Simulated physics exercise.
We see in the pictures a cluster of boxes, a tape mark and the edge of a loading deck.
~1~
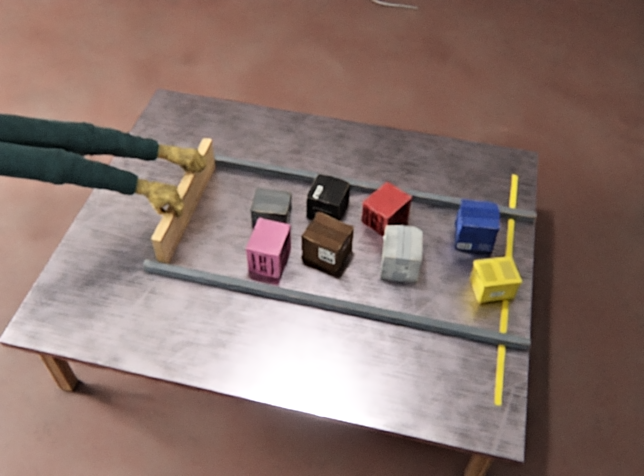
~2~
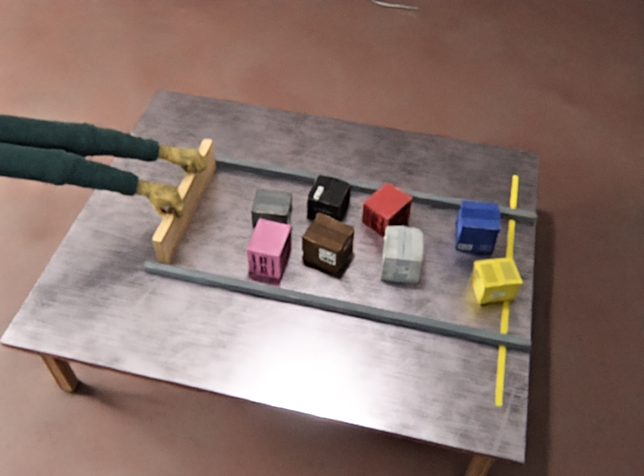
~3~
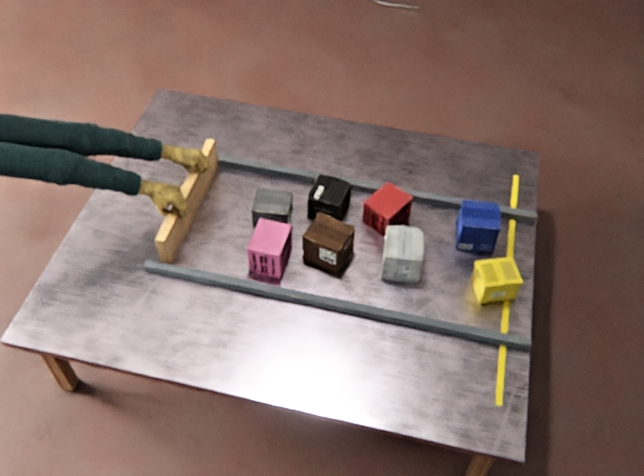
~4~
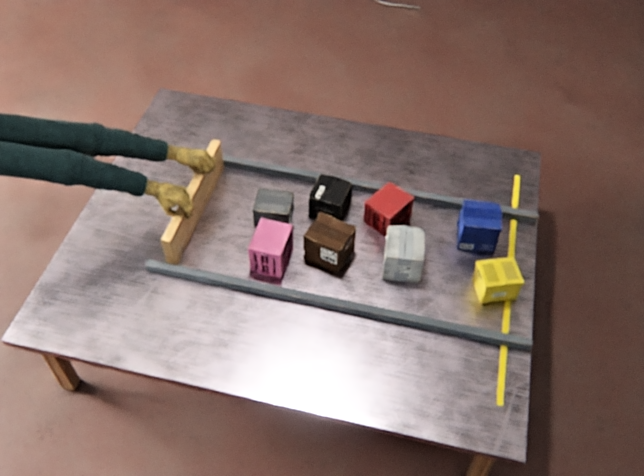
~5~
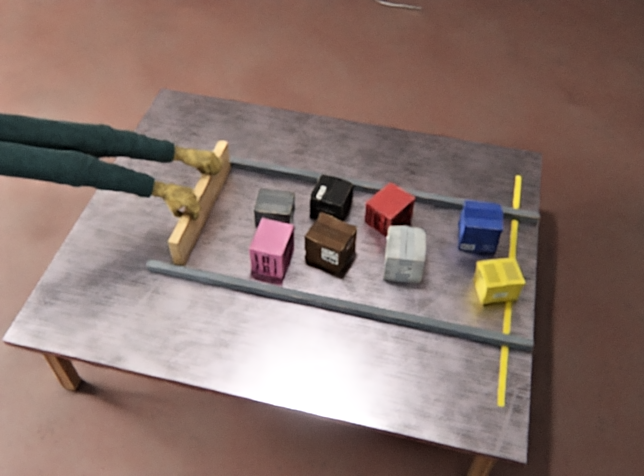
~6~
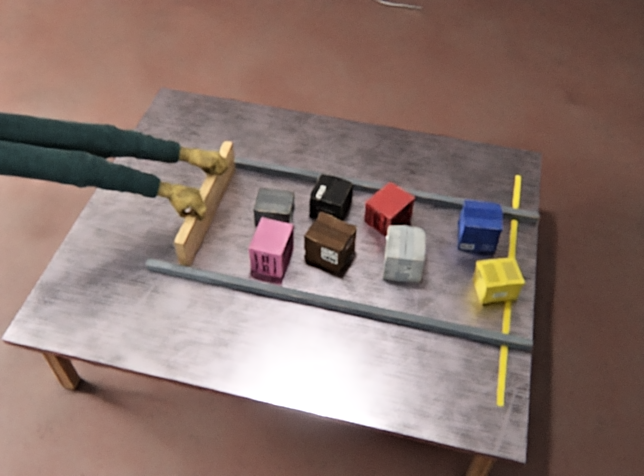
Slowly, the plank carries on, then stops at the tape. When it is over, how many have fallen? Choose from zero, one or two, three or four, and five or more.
When it is over, five or more have fallen.
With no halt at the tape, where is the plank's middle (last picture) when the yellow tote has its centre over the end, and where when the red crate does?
The yellow tote gives roughly (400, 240), the red crate roughly (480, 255).
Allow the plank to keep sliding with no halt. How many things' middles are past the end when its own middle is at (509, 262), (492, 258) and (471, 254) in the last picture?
First 5, next 5, last 3.
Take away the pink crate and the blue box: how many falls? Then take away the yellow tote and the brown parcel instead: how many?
I'd say 3 the first time and 3 the second time.
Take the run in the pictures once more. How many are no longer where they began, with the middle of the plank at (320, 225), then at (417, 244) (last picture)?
6 at one spot and 8 at the other.
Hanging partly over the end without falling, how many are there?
Result: 3.
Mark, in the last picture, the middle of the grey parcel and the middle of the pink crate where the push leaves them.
You'll see the grey parcel at (533, 262), with the pink crate at (529, 300).
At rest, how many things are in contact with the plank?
3.
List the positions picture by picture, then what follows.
In the first picture, yellow tote (495, 281); blue box (477, 226); white parcel (401, 254); plank (186, 200); tape (508, 275).
In the second picture, blue box (477, 227); grey parcel (272, 210).
In the third picture, white parcel (402, 254); pink crate (270, 249).
In the fourth picture, yellow tote (497, 281); brown parcel (329, 243).
In the fifth picture, blue box (480, 227); red crate (390, 210).
In the sixth picture, yellow tote (497, 281); blue box (480, 226); white parcel (404, 254); plank (208, 202); tape (510, 275).
Soon after, none off yet; yellow tote at rest near (497, 281); blue box at rest near (480, 226); white parcel at rest near (404, 254).
Then, none off yet; yellow tote moved about its own width near (536, 296); blue box moved a little near (499, 231); white parcel moved well along near (500, 277).
By the end, the number that fall off is five or more; fallen, brown parcel, red crate, white parcel, blue box and yellow tote.
